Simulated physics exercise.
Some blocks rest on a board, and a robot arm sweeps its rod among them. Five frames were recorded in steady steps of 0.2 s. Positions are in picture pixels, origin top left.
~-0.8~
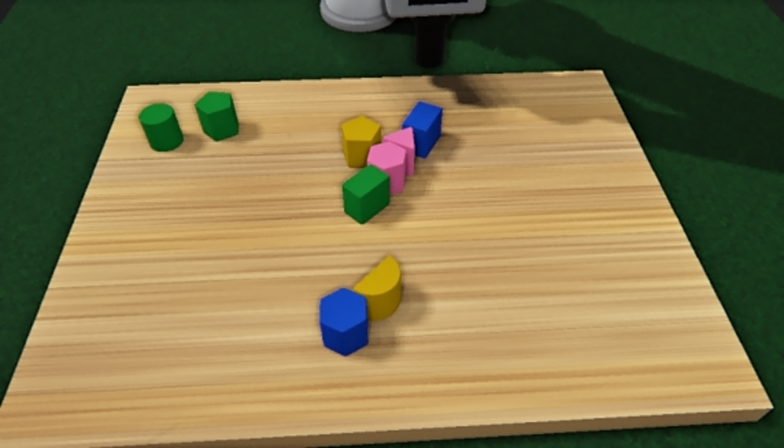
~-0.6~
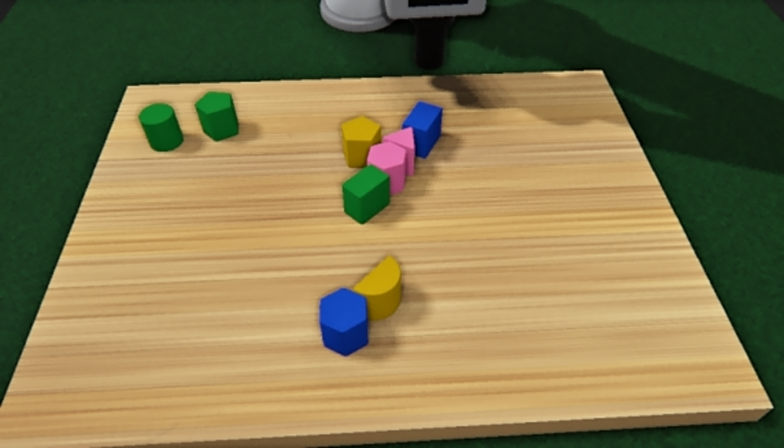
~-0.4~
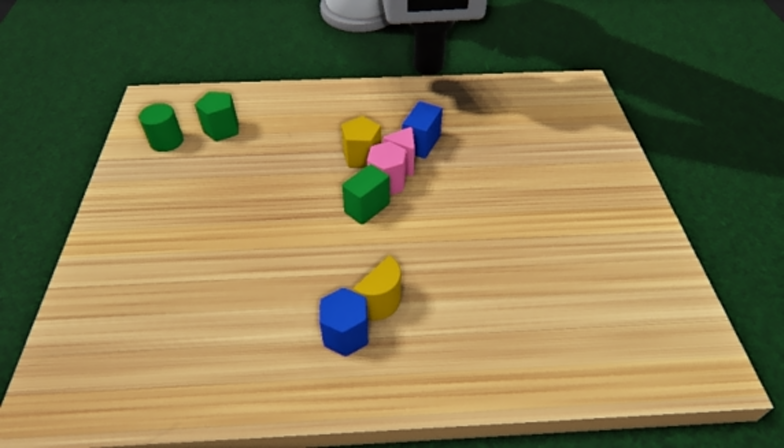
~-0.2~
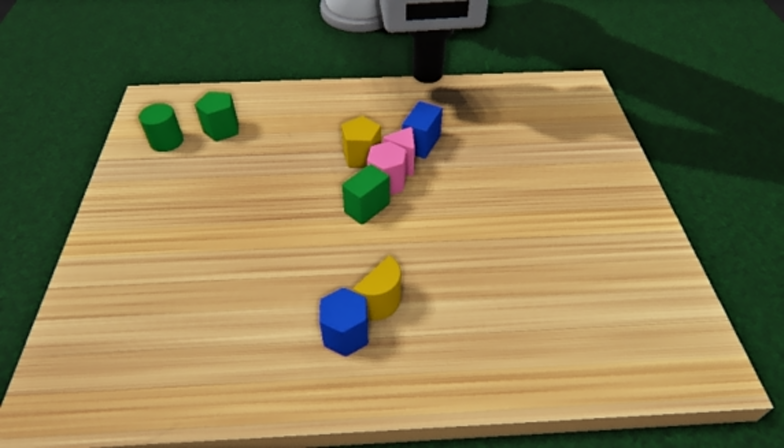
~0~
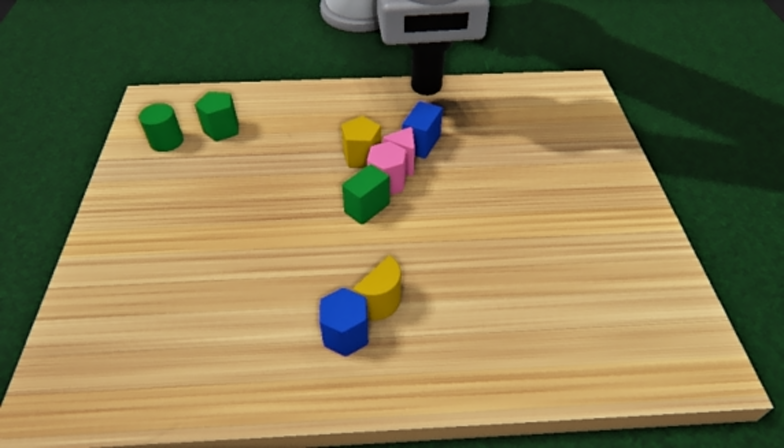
The robot arm's dark rod moves slightly toward the blue rectangle while the blocks stay still.
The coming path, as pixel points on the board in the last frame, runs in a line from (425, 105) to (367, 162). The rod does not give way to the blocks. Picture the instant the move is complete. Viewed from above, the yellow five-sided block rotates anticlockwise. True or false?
False
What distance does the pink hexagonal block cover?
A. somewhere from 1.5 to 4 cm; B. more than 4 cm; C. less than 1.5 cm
C
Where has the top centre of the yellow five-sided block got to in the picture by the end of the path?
Pixel (333, 144).
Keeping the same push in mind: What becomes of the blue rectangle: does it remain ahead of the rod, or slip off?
My answer is that the blue rectangle has slipped off.
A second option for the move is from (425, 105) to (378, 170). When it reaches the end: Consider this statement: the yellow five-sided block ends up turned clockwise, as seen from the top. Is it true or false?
Verdict: True.
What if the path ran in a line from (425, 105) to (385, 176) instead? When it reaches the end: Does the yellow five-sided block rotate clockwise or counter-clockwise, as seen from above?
Looking from above, the answer is clockwise.
The first path, step by step. One third of the way, rod (407, 106); blue rectangle (424, 117).
Two thirds of the way, rod (387, 124); blue rectangle (424, 118).
At the end, rod (367, 144); yellow five-sided block (333, 144), turned 30° clockwise; pink hexagonal block still; pink triangular piece (403, 139); blue rectangle (424, 118).
